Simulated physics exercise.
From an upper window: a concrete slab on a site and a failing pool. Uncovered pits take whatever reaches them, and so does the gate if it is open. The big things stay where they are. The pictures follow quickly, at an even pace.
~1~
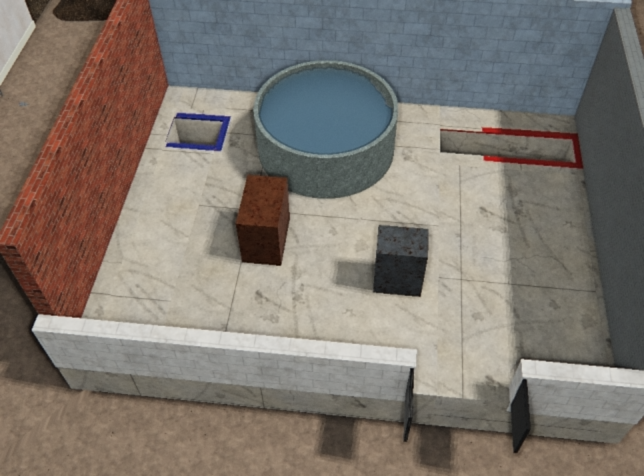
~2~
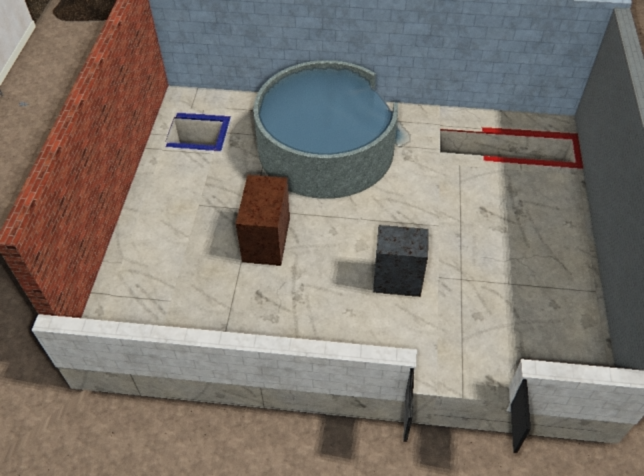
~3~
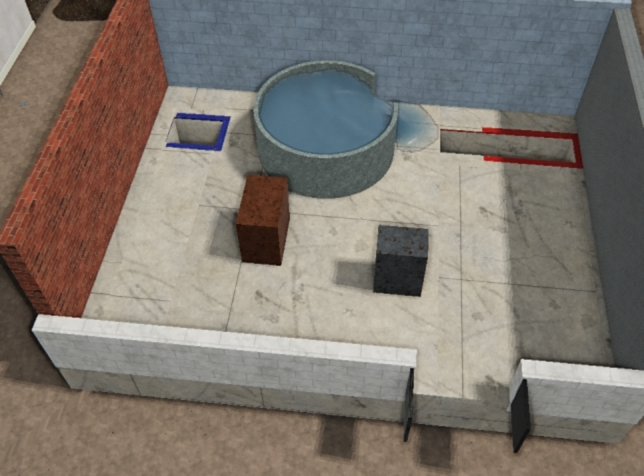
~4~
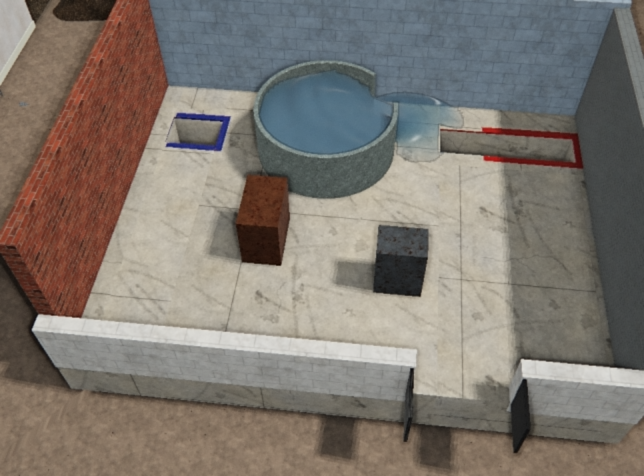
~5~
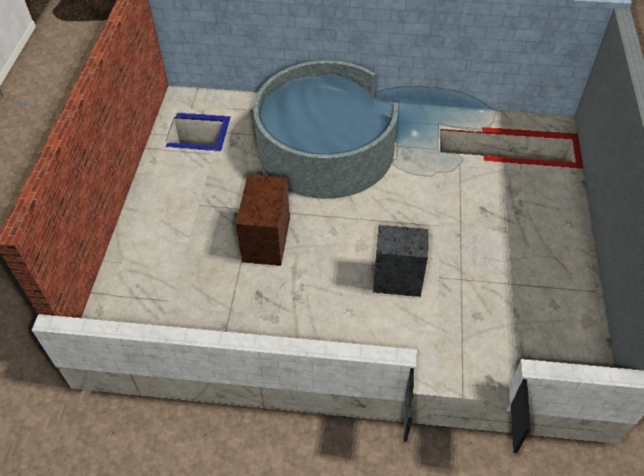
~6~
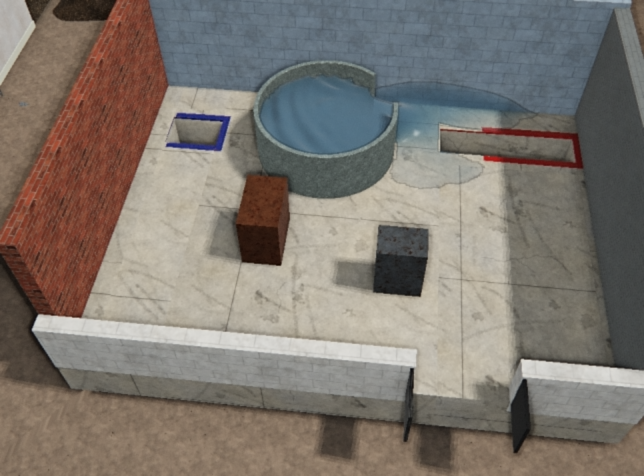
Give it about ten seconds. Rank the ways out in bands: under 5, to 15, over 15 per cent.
In the end: The gate takes less than 5 %; the red pit takes more than 15 %; the blue pit takes less than 5 %.
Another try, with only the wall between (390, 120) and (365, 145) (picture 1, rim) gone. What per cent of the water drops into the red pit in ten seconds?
Roughly, in per cent: Red 25.
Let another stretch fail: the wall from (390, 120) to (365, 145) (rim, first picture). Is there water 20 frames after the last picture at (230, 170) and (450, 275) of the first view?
As listed: No water, awash.
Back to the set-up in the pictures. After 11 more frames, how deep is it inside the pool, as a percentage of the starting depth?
Near 60 in a hundred.
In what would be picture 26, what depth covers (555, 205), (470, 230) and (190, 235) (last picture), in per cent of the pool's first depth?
Roughly 0, 0 and 0 per cent, in turn.
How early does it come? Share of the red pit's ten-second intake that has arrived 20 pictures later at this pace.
Near 50 in a hundred.
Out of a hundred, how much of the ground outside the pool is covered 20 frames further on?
Close to 15 %.
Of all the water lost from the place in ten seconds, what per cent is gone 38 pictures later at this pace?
Some 80 per cent.
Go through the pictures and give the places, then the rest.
The first frame shows the round tank at (326, 110) is whole and still.
In the second frame, the front is at a hidden place, out from the gap at (384, 115).
In the third frame, water pours out at (384, 117) and has run to (434, 129).
In the fourth frame, the front is at (454, 110), out from the gap at (384, 118).
In the fifth frame, water pours out at (384, 117) and has run to (494, 111).
In the sixth frame, the front is at (531, 113), out from the gap at (384, 117).
A moment on, water covers 10 % of the floor; the gate 0 %, the red pit 8 %, the blue pit 0 %.
Next, water covers 15 % of the floor; the gate 0 %, the red pit 21 %, the blue pit 0 %.
Then, water covers 15 % of the floor; the gate 0 %, the red pit 37 %, the blue pit 0 %.
Later, water covers 15 % of the floor; the gate 0 %, the red pit 56 %, the blue pit 2 %.
In the end, water covers 15 % of the floor; the gate 0 %, the red pit 71 %, the blue pit 3 %.
